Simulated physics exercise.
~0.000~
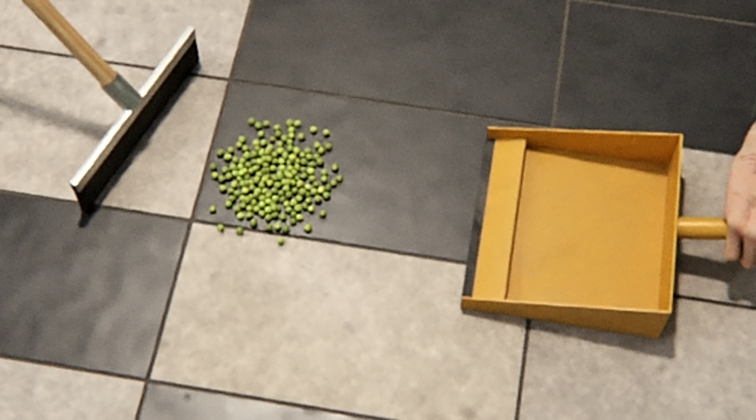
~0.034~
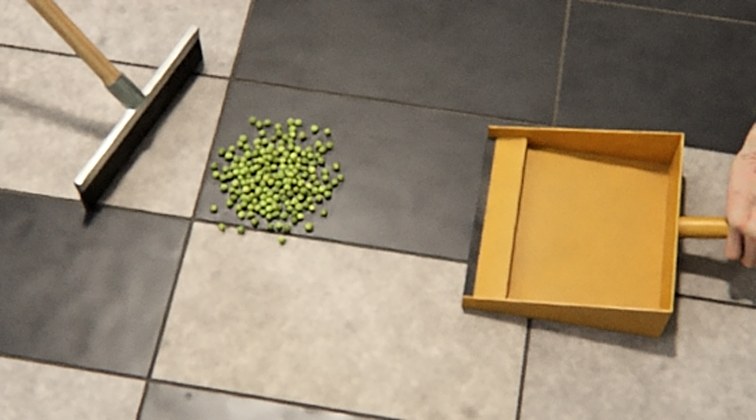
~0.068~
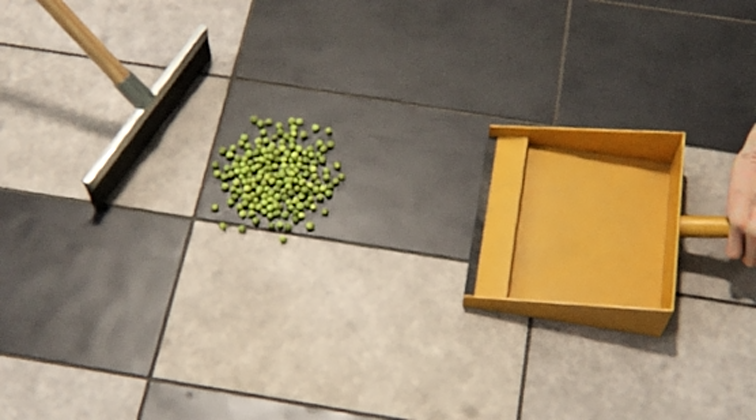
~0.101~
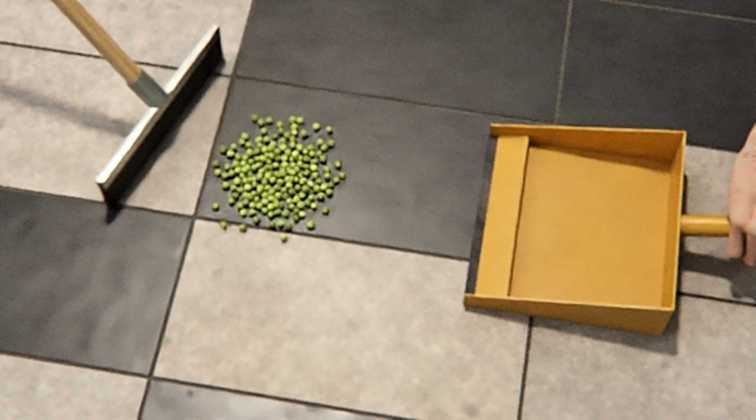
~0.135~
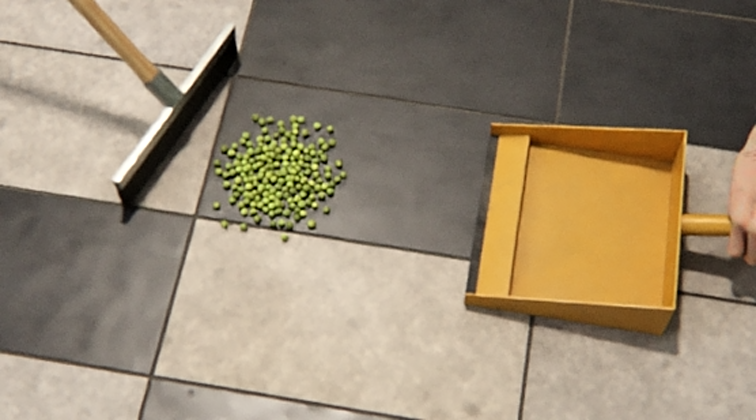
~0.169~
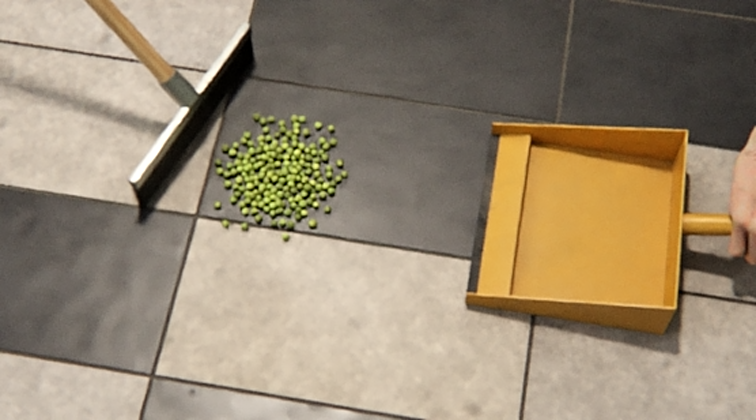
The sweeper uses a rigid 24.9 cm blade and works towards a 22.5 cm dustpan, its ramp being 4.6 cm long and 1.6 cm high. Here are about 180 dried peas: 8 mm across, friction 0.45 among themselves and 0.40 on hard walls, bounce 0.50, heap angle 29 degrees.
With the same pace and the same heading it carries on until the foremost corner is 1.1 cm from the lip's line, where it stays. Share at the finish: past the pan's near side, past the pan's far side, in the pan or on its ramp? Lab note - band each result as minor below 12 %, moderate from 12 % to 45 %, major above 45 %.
Result: Near side minor; far side minor; pan minor.
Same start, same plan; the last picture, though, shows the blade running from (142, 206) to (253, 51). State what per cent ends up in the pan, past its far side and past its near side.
Final per cent - pan 10, far 0, near 25.
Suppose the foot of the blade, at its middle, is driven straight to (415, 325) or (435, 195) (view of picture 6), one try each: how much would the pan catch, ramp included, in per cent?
About 10 and 5 per cent.
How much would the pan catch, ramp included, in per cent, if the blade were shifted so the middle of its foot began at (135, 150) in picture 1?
0 %.
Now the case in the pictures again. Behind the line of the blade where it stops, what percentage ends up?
About 30 per cent.
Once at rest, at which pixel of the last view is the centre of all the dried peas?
Close to pixel (450, 221).
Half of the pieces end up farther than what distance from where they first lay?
Around 20 centimetres.
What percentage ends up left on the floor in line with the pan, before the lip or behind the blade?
Share there: Around 90 percent.
Then, at 0.46 s, middle of the blade 20 cm from the lip; 0 % over the lip, far side 0 %, near side 0 %.
After 0.65 s, middle of the blade 11 cm from the lip; 0 % over the lip, far side 5 %, near side 0 %.
After 0.96 s, middle of the blade 5 cm from the lip; 0 % over the lip, far side 5 %, near side 0 %.
At rest (1.5 s), near side 0 %, far side 5 %, pan 0 %, in front of the lip or behind the blade 90 %.
